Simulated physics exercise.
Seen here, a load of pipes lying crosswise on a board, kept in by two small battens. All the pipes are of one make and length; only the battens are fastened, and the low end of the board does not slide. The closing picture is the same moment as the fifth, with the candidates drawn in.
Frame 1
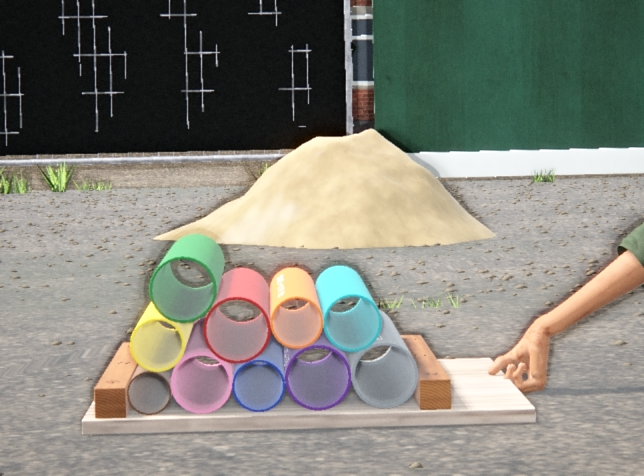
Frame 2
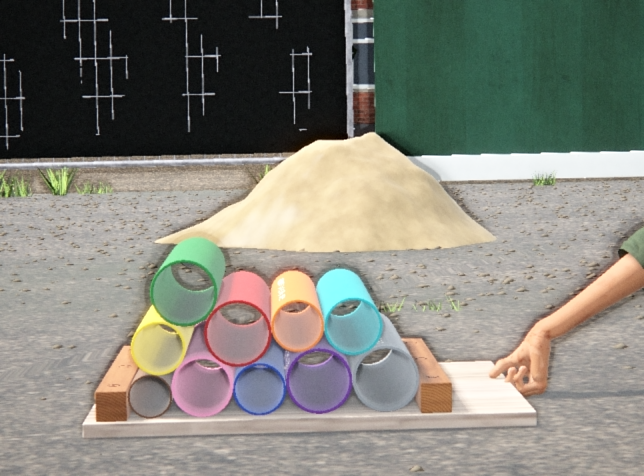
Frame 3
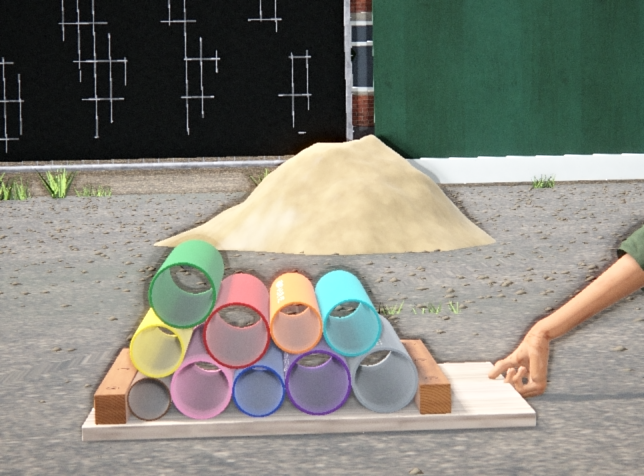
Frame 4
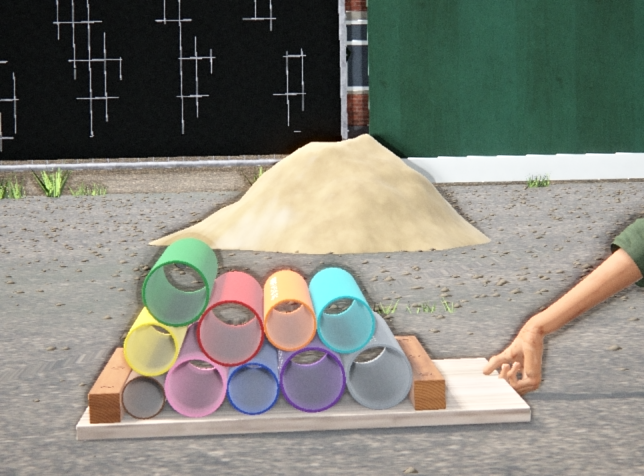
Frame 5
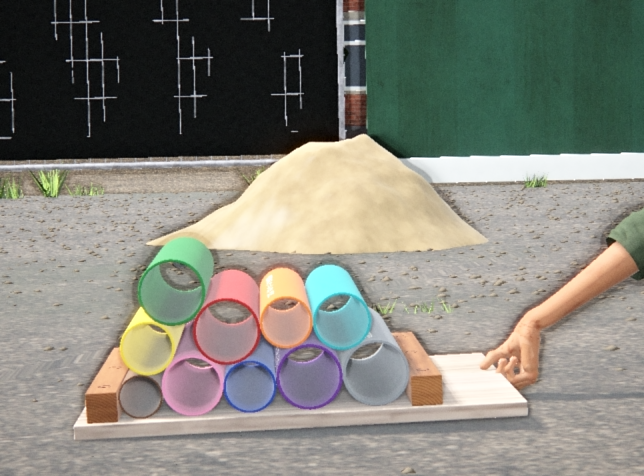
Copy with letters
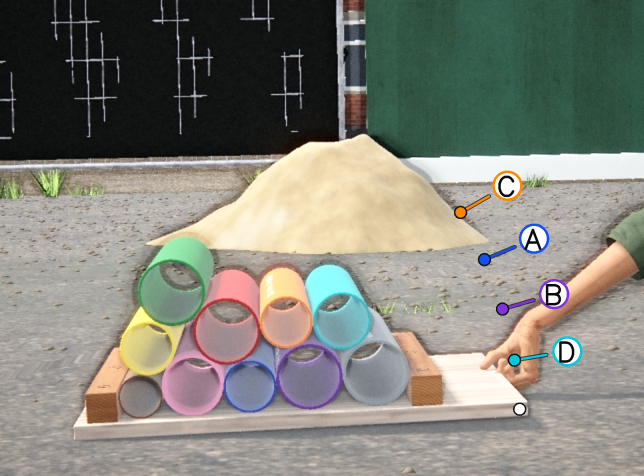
A hand rests on the end of a board of stacked coloured pipes, barely moving.
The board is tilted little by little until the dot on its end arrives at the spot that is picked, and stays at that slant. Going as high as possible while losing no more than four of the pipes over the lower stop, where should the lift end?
The highest mark that will do is C.
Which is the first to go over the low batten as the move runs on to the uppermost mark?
The yellow one.
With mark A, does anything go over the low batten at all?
Yes, at A.
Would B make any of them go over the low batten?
At B: Yes.
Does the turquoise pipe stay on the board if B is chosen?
The turquoise pipe: Yes.
On the copy, A at (484, 260); B at (503, 309); C at (460, 212); D at (515, 360); the white dot at (520, 409).
On C. First, board at 17°.
Then, board at 28°.
Finally, board at 28°, four over the low batten (yellow, red, orange, green).
By contrast, A two over the low batten (yellow, green); B two over the low batten (yellow, green); D two over the low batten (yellow, green).
